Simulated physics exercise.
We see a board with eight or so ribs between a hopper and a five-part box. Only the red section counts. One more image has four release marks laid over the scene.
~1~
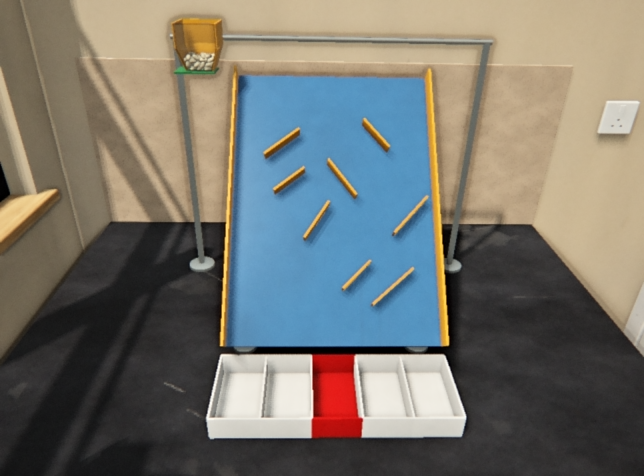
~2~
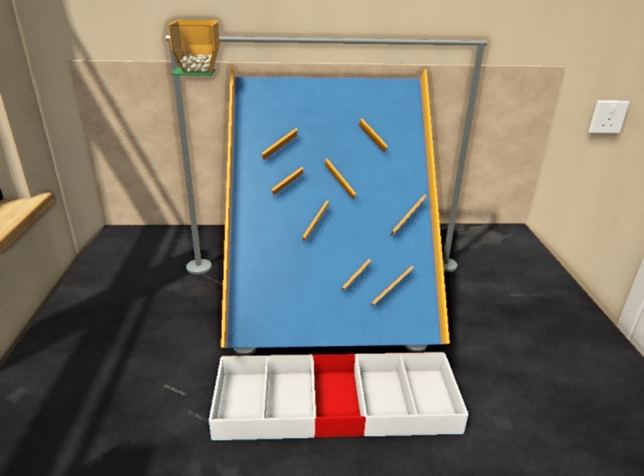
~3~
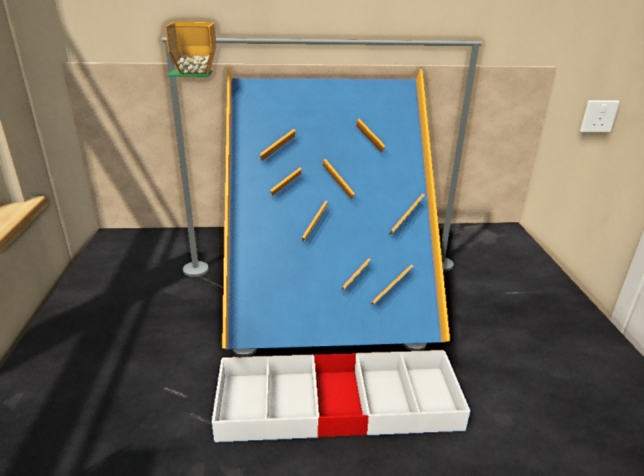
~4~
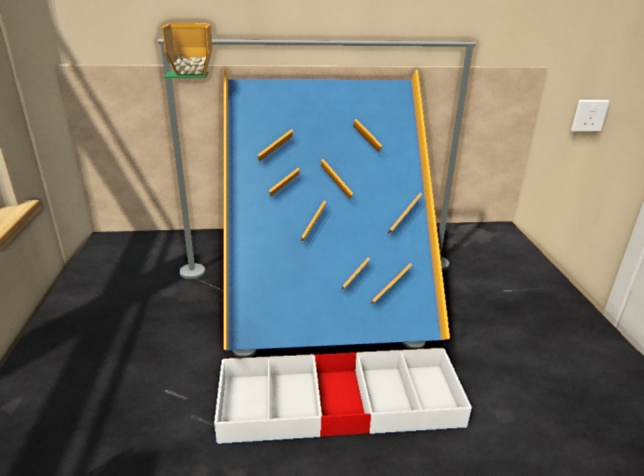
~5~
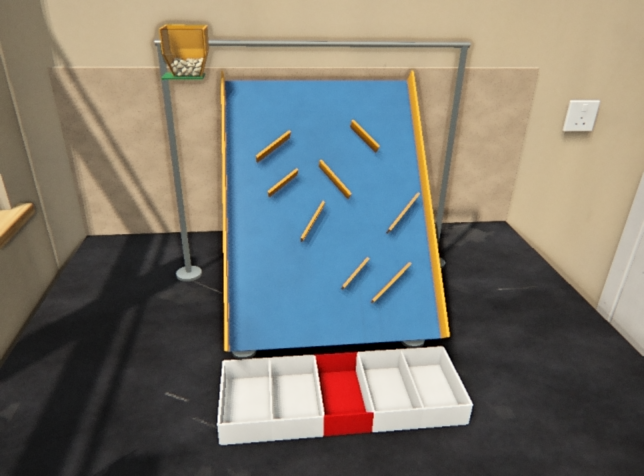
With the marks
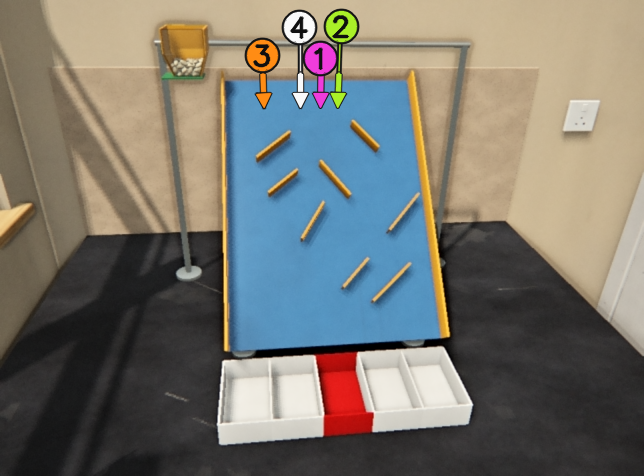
In a plain room with a dark floor, a hopper of white beans sat above a blue ribbed board and a box with a red middle section, and only the view shifted slightly.
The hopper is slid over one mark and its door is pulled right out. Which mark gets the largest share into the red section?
Mark 2.
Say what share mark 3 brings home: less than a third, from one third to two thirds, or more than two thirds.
Mark 3 gives less than a third.
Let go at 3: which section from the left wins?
The first from the left.
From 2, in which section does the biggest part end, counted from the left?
The third from the left.
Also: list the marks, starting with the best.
Best to worst: 2, 1, 4, 3.
On the marked copy, mark 1 meets the board at (320, 102); mark 2 meets the board at (337, 102); mark 3 meets the board at (263, 102); mark 4 meets the board at (300, 102).
For mark 1, about half in the red section, about half in other sections.
For mark 2, most in the red section, about a quarter in other sections.
For mark 3, none in the red section, nearly all in other sections, a stray few held on the board.
For mark 4, a small part in the red section, most in other sections.
